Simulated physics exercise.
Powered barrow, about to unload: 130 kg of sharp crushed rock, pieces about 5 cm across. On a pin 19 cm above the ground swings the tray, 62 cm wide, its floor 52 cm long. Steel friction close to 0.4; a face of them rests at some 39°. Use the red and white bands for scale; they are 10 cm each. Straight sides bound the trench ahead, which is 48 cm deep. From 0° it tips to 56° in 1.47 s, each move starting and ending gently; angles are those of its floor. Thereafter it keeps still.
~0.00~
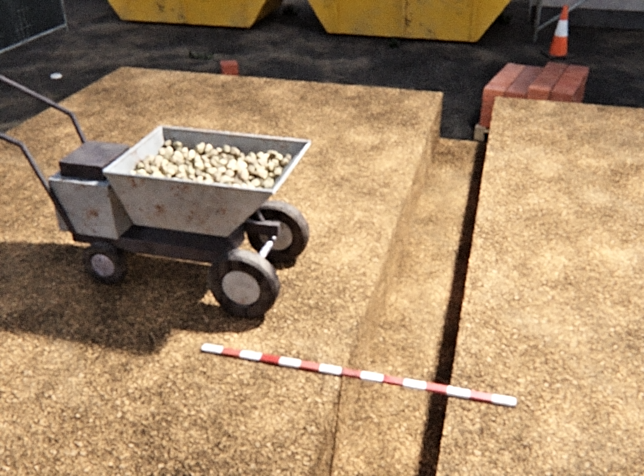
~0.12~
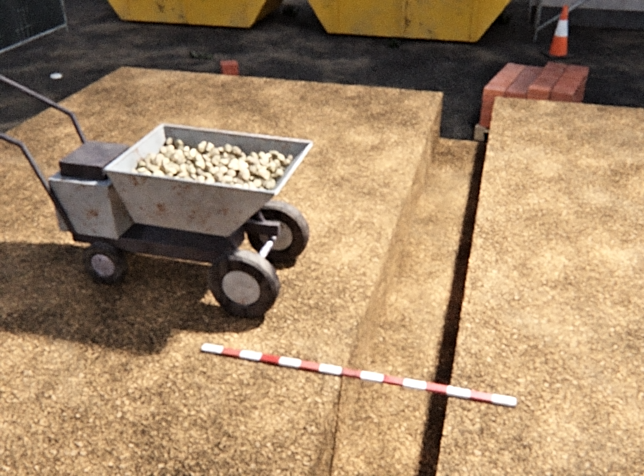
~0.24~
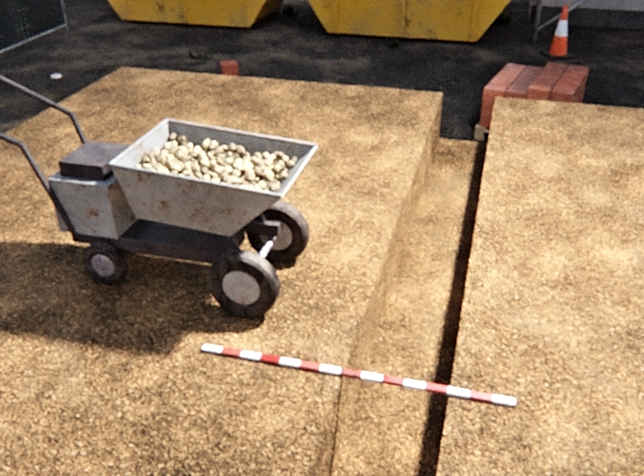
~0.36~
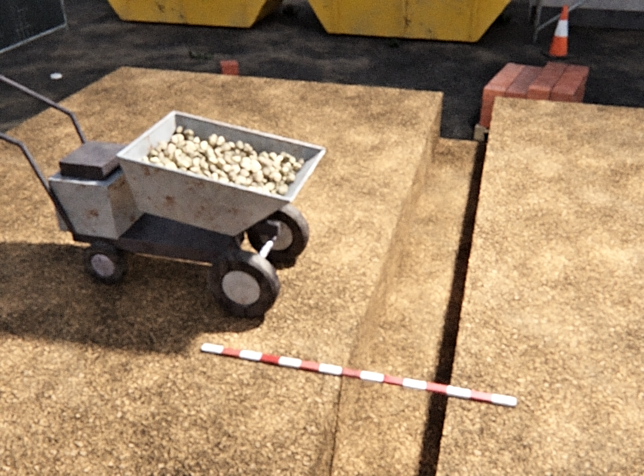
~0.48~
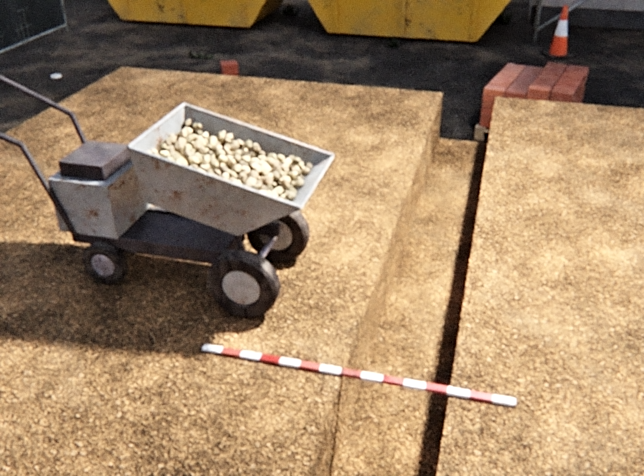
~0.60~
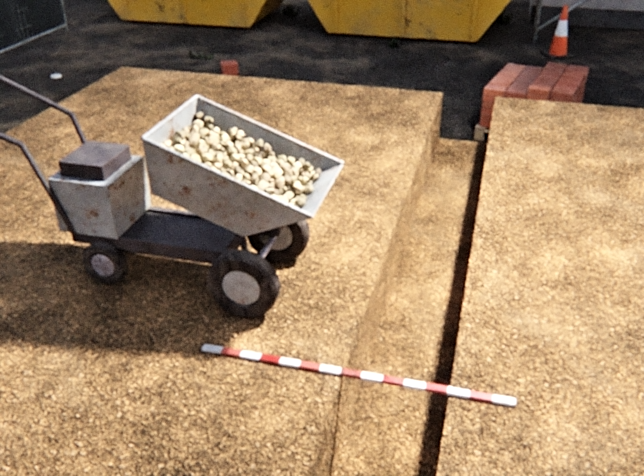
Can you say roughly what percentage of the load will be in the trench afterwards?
Roughly 21 per cent, I would say.
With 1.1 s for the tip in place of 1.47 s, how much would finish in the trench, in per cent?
It would be near 30 percent.
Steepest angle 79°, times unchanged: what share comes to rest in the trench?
Close to 100 per cent then.
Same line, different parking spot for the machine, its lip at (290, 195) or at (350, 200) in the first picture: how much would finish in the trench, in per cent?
About 20 per cent first, then about 15 per cent.
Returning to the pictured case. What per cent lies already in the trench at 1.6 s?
0 per cent or so by then.
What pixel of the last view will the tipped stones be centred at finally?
Somewhere around (404, 378) in the last picture.
After 1.1 s the floor is at 47°; 100 % in the tray; the foremost stones are at (343, 222).
After 1.6 s the floor is at 56°; 98 % in the tray, 2 % in the trench; the foremost stones are at (385, 299).
After 1.9 s the floor is at 56°; 90 % in the tray, 10 % in the trench; the foremost stones are at (424, 374).
After 3.9 s the floor is at 56°; 79 % in the tray, 21 % in the trench; the foremost stones are at (448, 388).
